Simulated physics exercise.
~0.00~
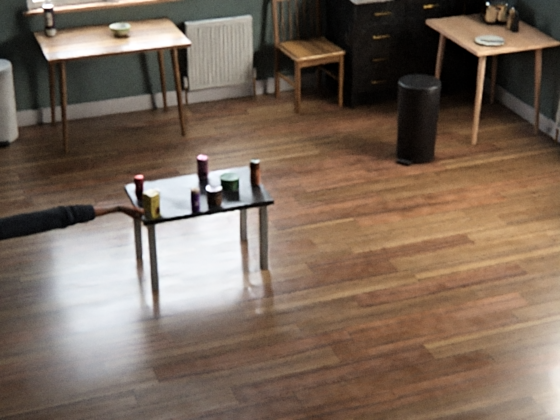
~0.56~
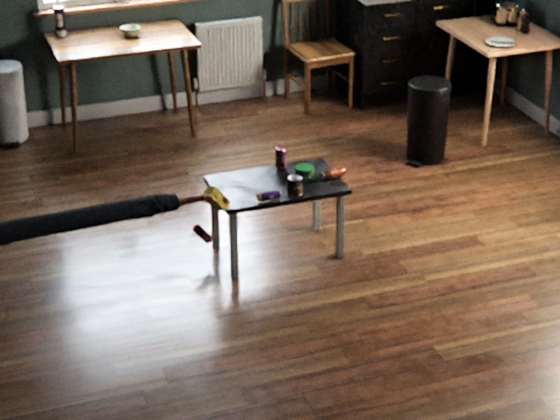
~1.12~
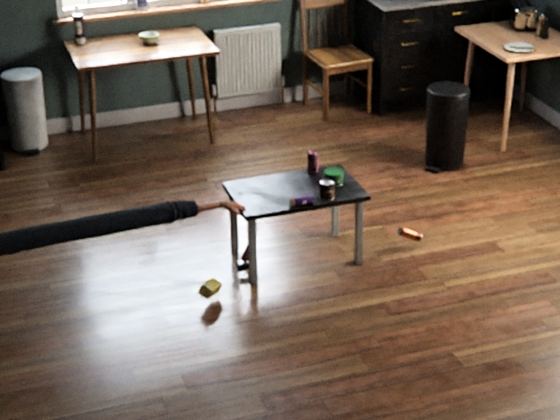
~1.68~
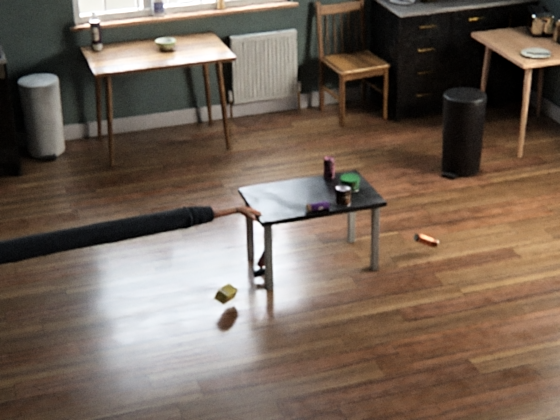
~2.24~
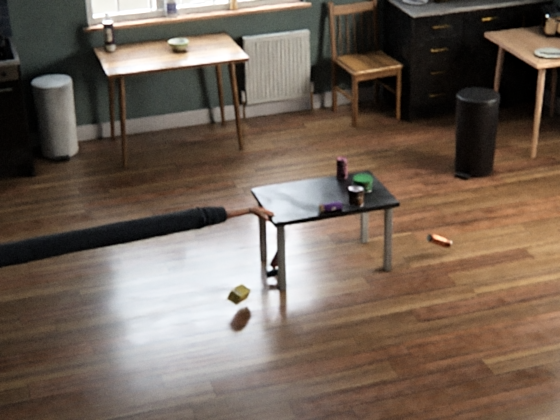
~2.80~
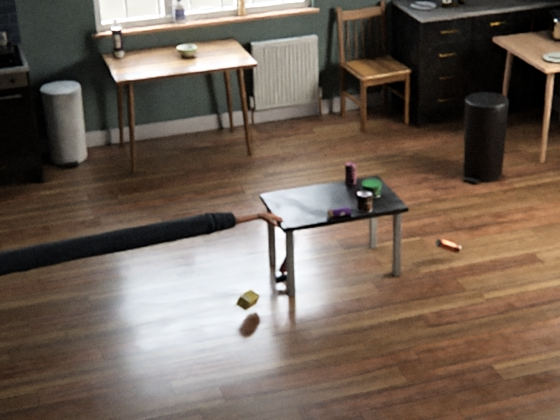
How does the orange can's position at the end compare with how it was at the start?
At the start the orange can stands upright on the small table. By the end it is lying on its side on the floor to the right of the table.
